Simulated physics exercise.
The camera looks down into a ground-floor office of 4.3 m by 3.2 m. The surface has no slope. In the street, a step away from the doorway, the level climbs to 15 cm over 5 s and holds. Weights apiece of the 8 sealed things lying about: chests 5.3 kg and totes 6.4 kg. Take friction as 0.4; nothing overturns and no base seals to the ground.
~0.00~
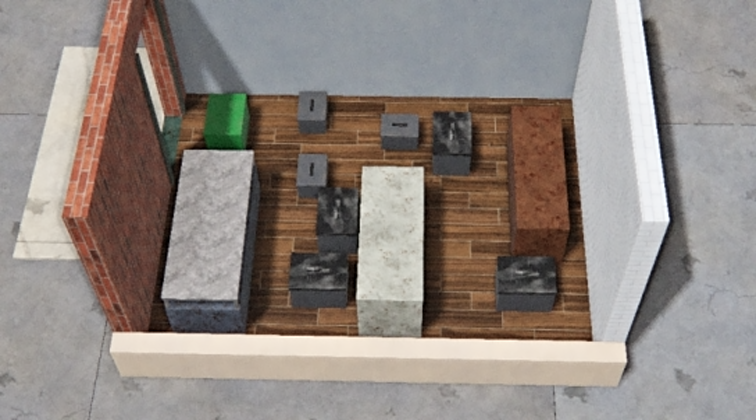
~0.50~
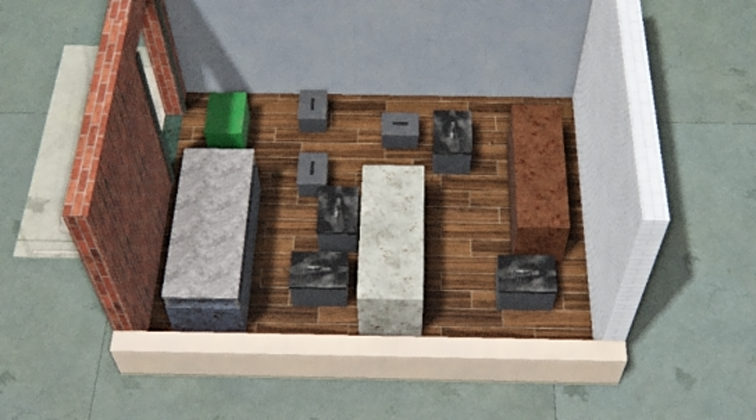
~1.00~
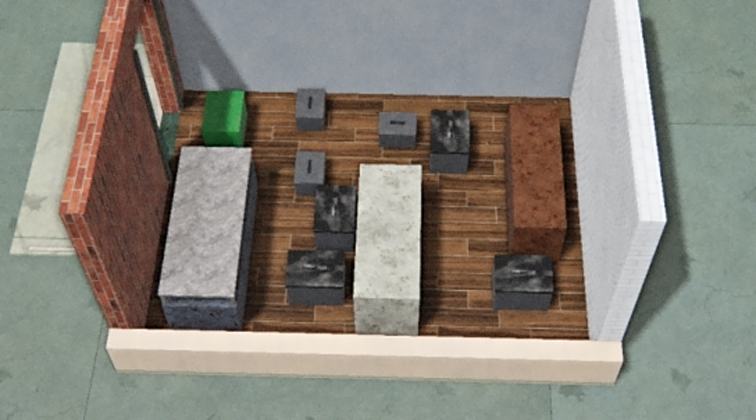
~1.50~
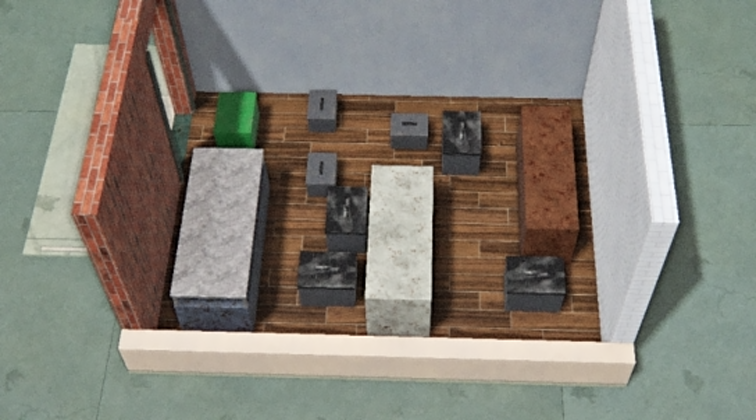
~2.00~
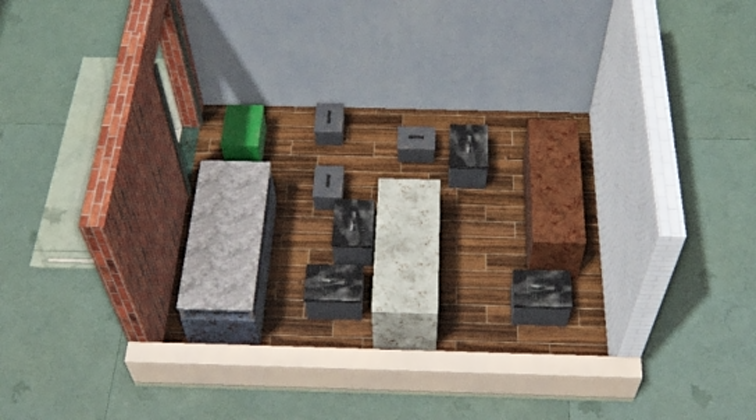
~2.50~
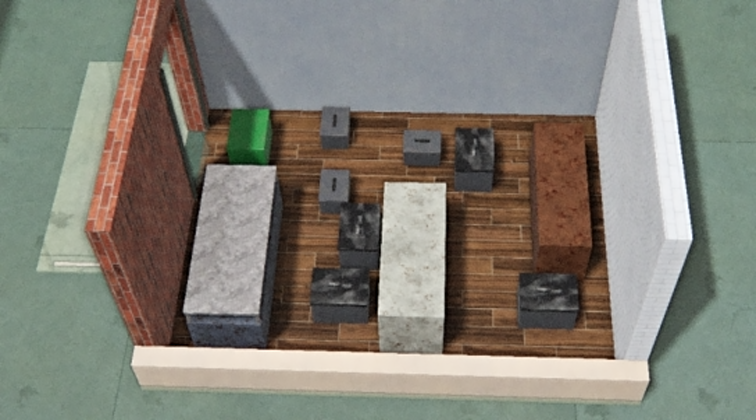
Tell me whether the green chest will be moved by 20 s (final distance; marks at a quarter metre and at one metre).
Green chest ends far away.
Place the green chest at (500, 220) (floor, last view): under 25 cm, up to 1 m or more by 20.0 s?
It ends far away.
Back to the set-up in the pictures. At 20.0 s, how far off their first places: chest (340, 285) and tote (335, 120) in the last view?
In that order: 40 cm, 250 cm.
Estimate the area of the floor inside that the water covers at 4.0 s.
Roughly 1.5 m2.
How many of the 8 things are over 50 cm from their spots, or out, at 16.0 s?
By then 4.
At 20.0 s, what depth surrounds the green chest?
About 13 cm.
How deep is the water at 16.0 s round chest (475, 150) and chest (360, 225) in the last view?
About 11 and 5 cm.
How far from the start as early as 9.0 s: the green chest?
About 250 cm.
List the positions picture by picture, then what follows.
The green chest at (225, 114) rests on the ground; 0.0 m2 under water; 0 of 8 have shifted, in the first frame.
The green chest at (225, 113) rests on the ground; water covers 0.0 m2; 0 of 8 have shifted, in the second frame.
The green chest at (223, 111), on the bottom; water covers 0.0 m2; 0 of 8 have shifted, in the third frame.
The green chest at (235, 112) rests on the ground; water covers 0.0 m2; 0 of 8 have shifted, in the fourth frame.
The green chest at (242, 125), on the bottom; 0.0 m2 under water; 0 of 8 have shifted, in the fifth frame.
The green chest at (248, 129), on the bottom; water covers 0.0 m2; 0 of 8 have shifted, in the sixth frame.
After 4.0 s the green chest is near (285, 127), 0.4 m from its start, aground; 0 afloat.
After 9.0 s the green chest is near (473, 180), 2.5 m from its start, afloat; 6 afloat.
After 16.0 s the green chest is near (541, 317), 3.7 m from its start, afloat; 8 afloat.
After 20.0 s the green chest is near (525, 324), 3.7 m from its start, afloat; 8 afloat.
